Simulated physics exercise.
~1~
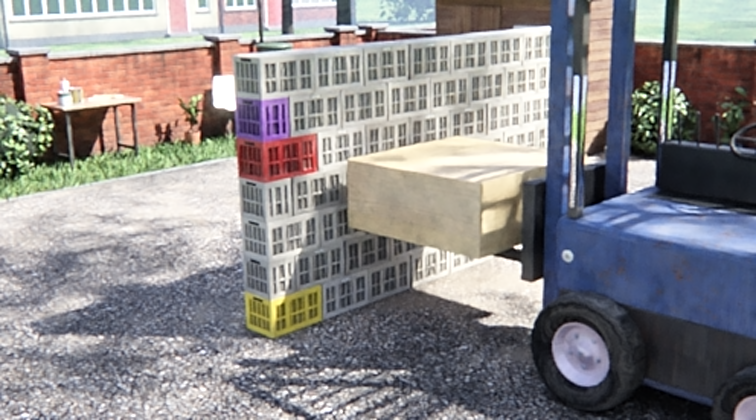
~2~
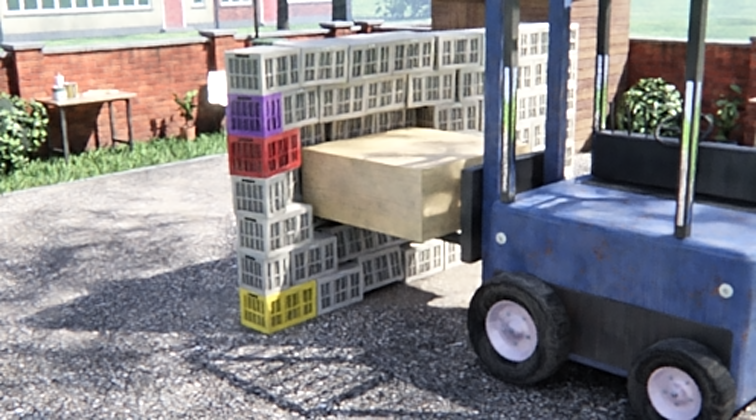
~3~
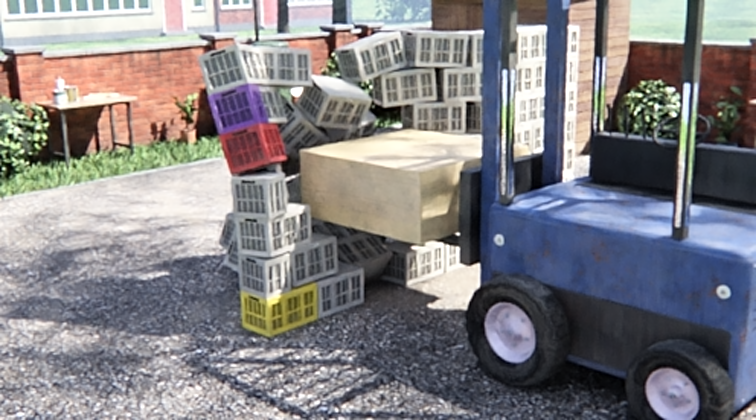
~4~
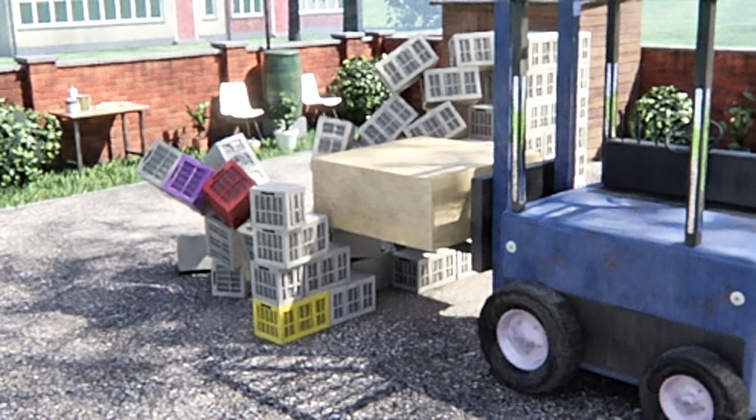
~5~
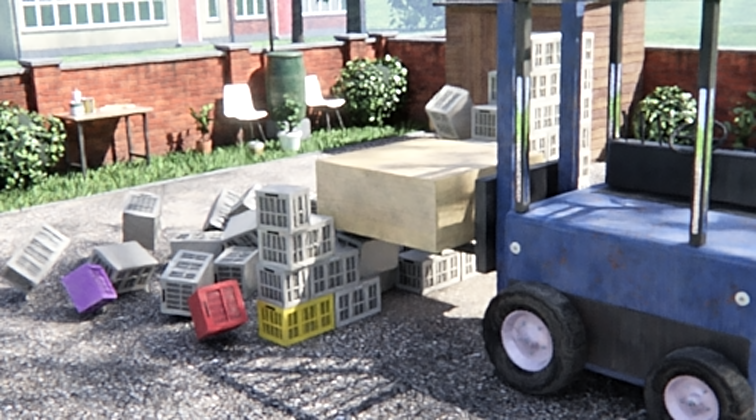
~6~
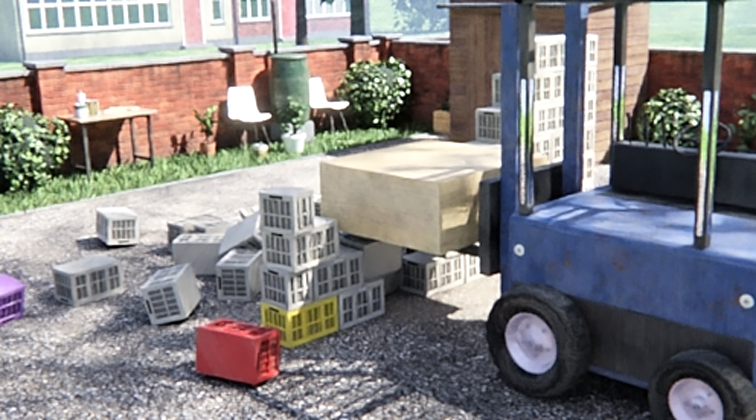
A blue forklift pushed a large pale box into a wall of stacked crates, which buckled and spilled to the left, leaving the purple and red crates on the ground while the yellow one stayed put beneath a small remaining stack.
